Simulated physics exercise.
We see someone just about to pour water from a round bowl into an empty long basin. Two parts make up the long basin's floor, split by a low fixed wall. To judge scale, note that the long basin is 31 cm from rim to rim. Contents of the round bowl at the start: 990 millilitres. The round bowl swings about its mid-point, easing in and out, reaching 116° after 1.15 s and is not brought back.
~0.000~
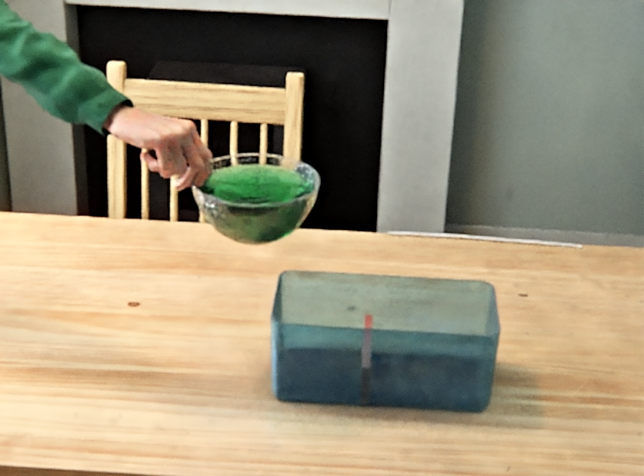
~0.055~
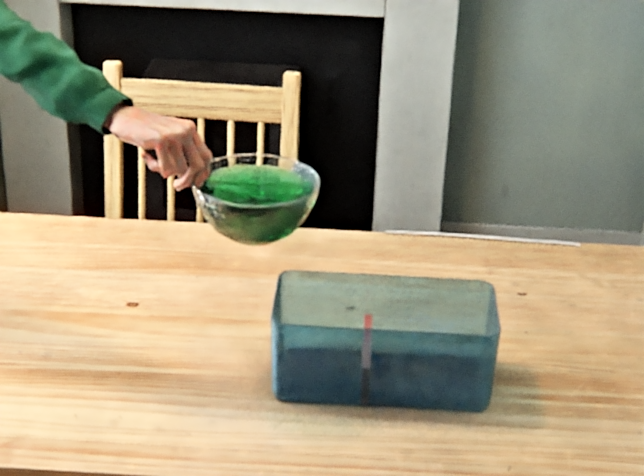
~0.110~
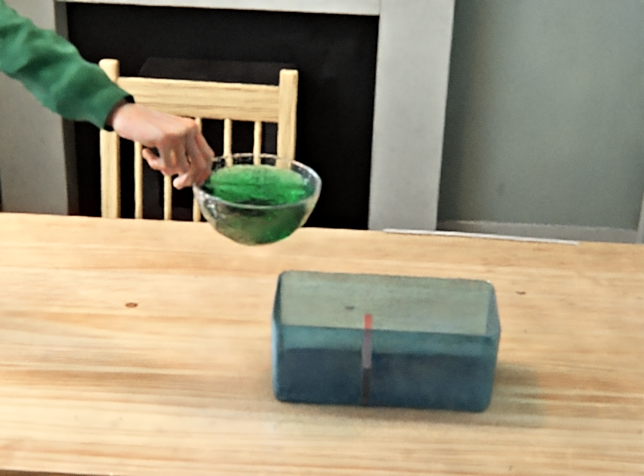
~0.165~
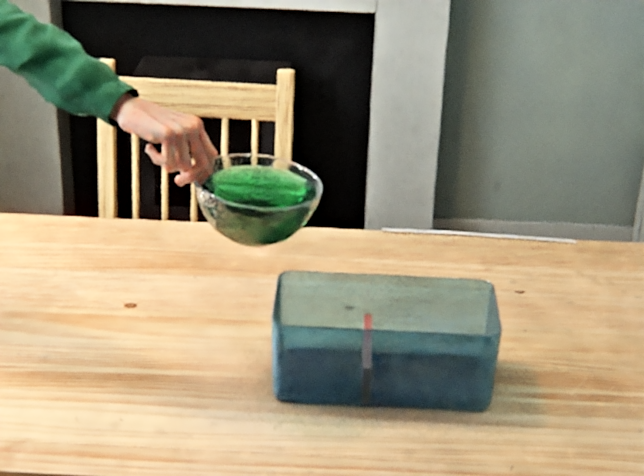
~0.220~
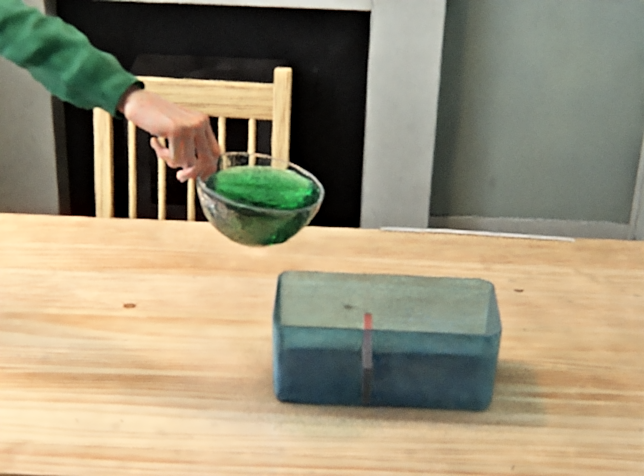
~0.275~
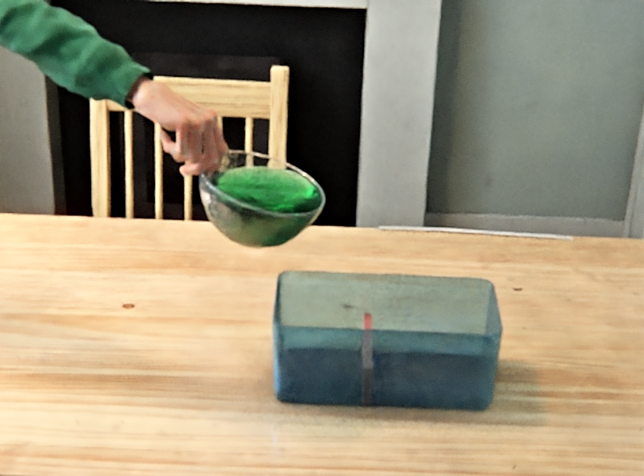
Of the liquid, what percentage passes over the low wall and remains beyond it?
The far part has about 39 per cent.
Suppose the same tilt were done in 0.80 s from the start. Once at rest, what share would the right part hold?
30 per cent.
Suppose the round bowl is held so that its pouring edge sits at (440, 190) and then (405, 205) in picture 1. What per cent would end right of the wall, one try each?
I'd expect close to 85 per cent and then close to 100 per cent.
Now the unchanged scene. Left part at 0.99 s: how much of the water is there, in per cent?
60 %.
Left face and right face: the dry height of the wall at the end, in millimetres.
About 28 mm left, about 46 mm right.
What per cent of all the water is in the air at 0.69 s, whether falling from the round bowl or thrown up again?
About 34 per cent.
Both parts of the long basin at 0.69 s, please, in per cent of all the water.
Lab note: Left near 14 %, right near 24.
After 0.69 s the tilt is 76° and 29 per cent is still to pour, 14 is left of the wall and 23 right of it.
After 0.99 s the tilt is 111° and 0 per cent is still to pour, 60 is left of the wall and 38 right of it.
After 1.31 s the tilt is 116° and 0 per cent is still to pour, 61 is left of the wall and 38 right of it.
After 1.65 s the tilt is 116° and 0 per cent is still to pour, 61 is left of the wall and 39 right of it.
In the end 60 per cent lies left of the wall, 39 right of it and 1 outside.
